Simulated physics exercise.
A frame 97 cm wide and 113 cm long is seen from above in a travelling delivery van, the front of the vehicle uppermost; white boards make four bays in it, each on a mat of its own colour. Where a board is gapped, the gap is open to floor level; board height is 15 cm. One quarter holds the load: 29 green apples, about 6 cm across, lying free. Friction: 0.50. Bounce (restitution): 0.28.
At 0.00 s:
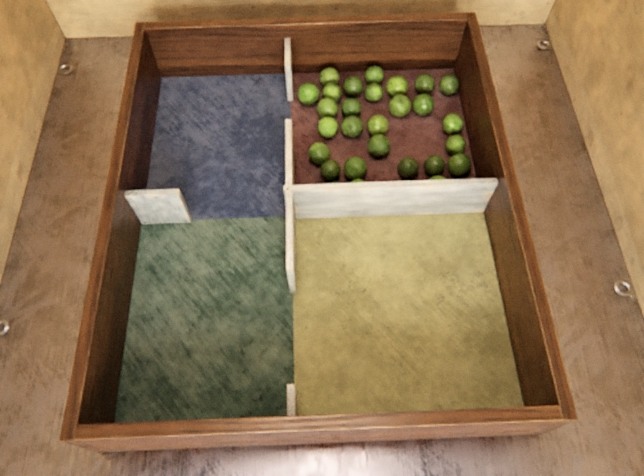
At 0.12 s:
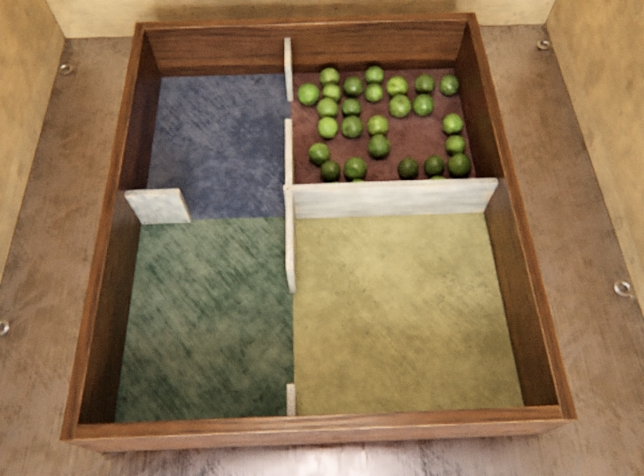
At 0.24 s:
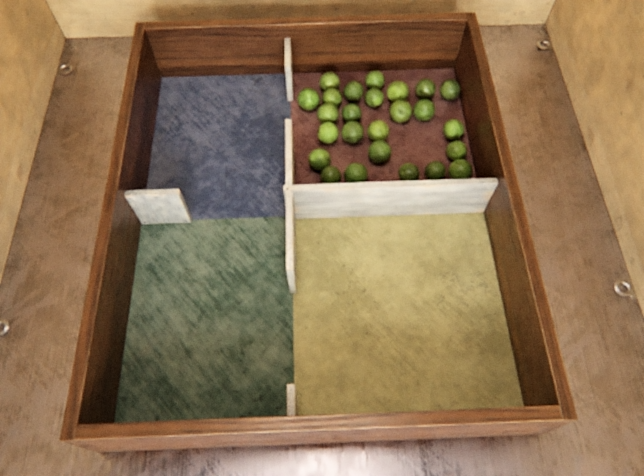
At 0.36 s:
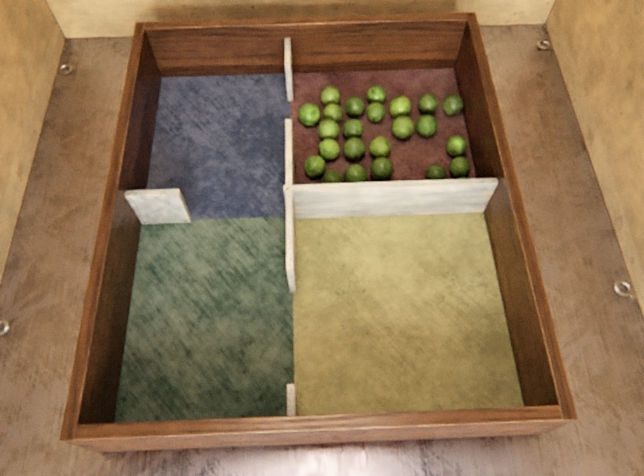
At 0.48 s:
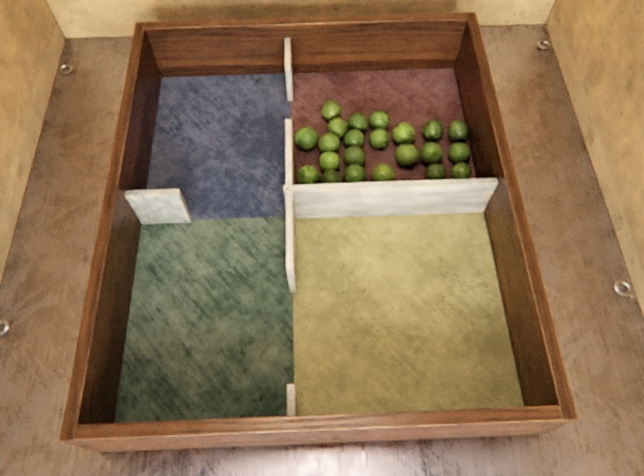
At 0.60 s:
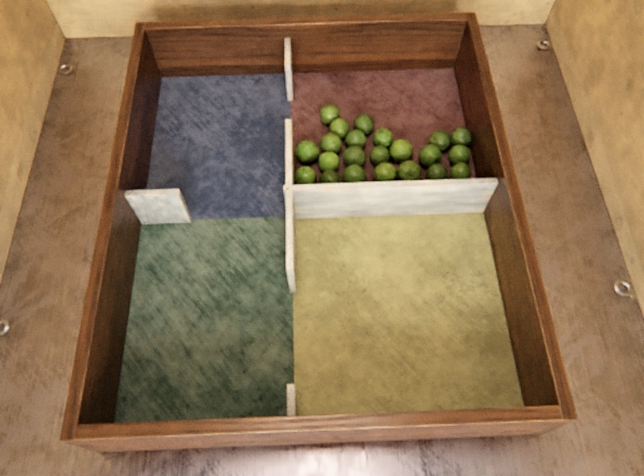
A wooden frame sits still while green apples in its red bay roll toward the viewer.
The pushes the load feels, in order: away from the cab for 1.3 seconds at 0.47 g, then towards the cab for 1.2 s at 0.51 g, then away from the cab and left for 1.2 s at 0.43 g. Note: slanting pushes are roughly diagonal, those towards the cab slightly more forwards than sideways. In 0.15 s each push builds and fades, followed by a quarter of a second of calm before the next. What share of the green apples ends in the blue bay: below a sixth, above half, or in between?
Into the blue bay go anywhere from one sixth to half of them by the end.
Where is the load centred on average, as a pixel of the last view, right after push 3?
The mean place sits near (288, 169).
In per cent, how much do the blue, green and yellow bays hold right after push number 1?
After that push: Blue 0, green 0 and yellow 0 percent.
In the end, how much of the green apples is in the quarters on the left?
Around 30 per cent.
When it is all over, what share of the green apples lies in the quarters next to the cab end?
That works out to roughly 100 percent.
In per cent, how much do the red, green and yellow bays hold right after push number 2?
Reading then: Red 90 %, green 0 %, yellow 0 %.
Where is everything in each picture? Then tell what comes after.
Middle of the blue mat (221, 141); middle of the green mat (209, 318); middle of the red mat (381, 135); middle of the yellow mat (400, 311); 29 in the red bay; the apple farthest behind, in the direction of the first push, is at (374, 76), in the first frame.
In the second frame, 29 in the red bay; the apple farthest behind, in the direction of the first push, is at (374, 76).
In the third frame, 29 in the red bay; the apple farthest behind, in the direction of the first push, is at (375, 81).
In the fourth frame, 29 in the red bay; the apple farthest behind, in the direction of the first push, is at (377, 95).
In the fifth frame, 29 in the red bay; the apple farthest behind, in the direction of the first push, is at (331, 111).
In the sixth frame, 29 in the red bay; the apple farthest behind, in the direction of the first push, is at (330, 115).
After push 1 (1.54 s), 29 in the red bay.
After push 2 (2.99 s), 27 in the red bay and 2 in the blue bay.
After push 3 (4.44 s), 19 in the red bay, 9 in the blue bay and 1 in the green bay.
When it is over (at 4.96 s), 19 in the red bay, 9 in the blue bay and 1 in the green bay. Asked share, 9 of 29, 31 per cent.
